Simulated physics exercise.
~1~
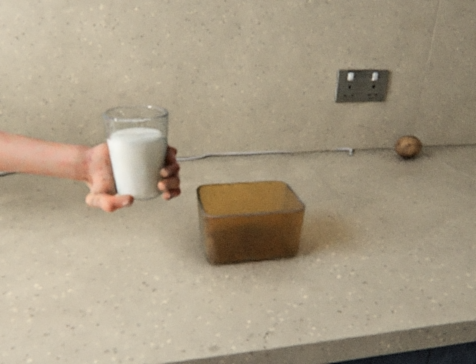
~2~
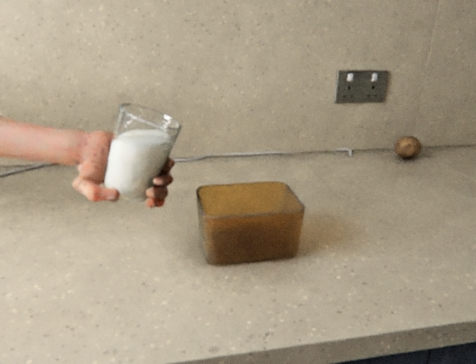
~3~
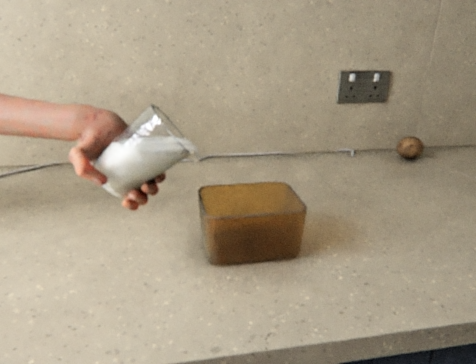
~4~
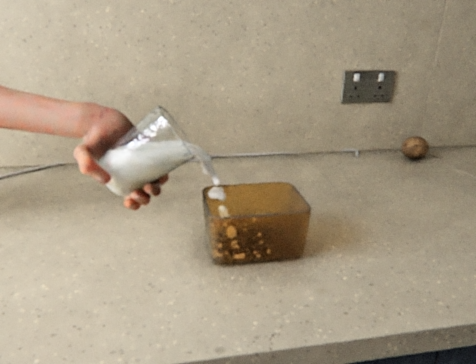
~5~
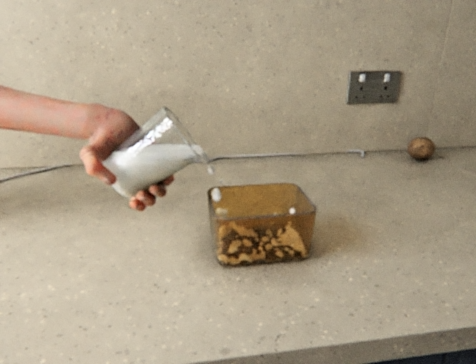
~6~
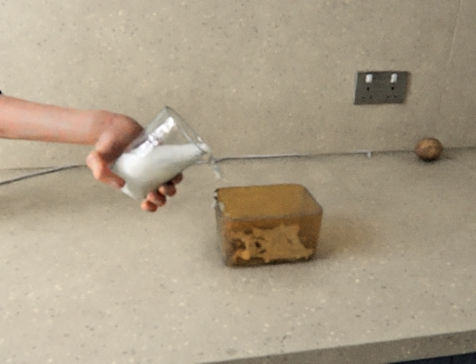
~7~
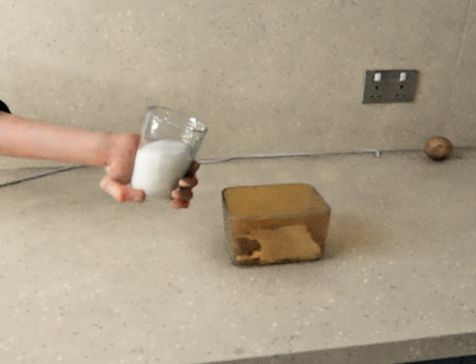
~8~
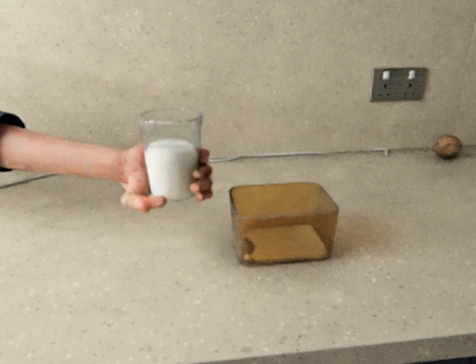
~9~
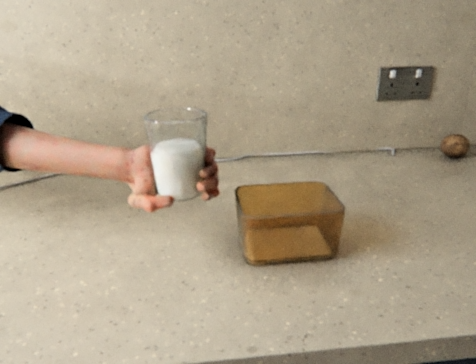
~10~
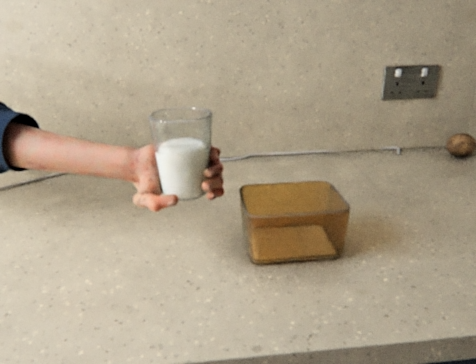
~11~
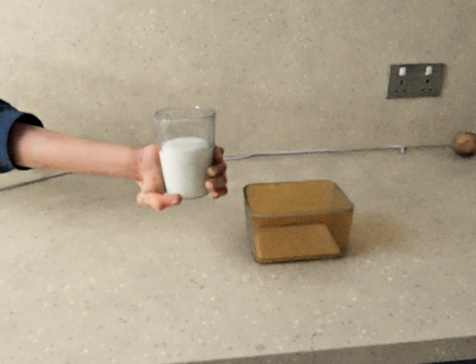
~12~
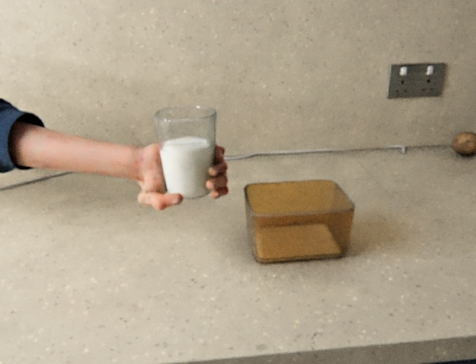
Hand tilting a glass of milk to pour a little into an oblong tub, then levelling it, still holding plenty of milk.
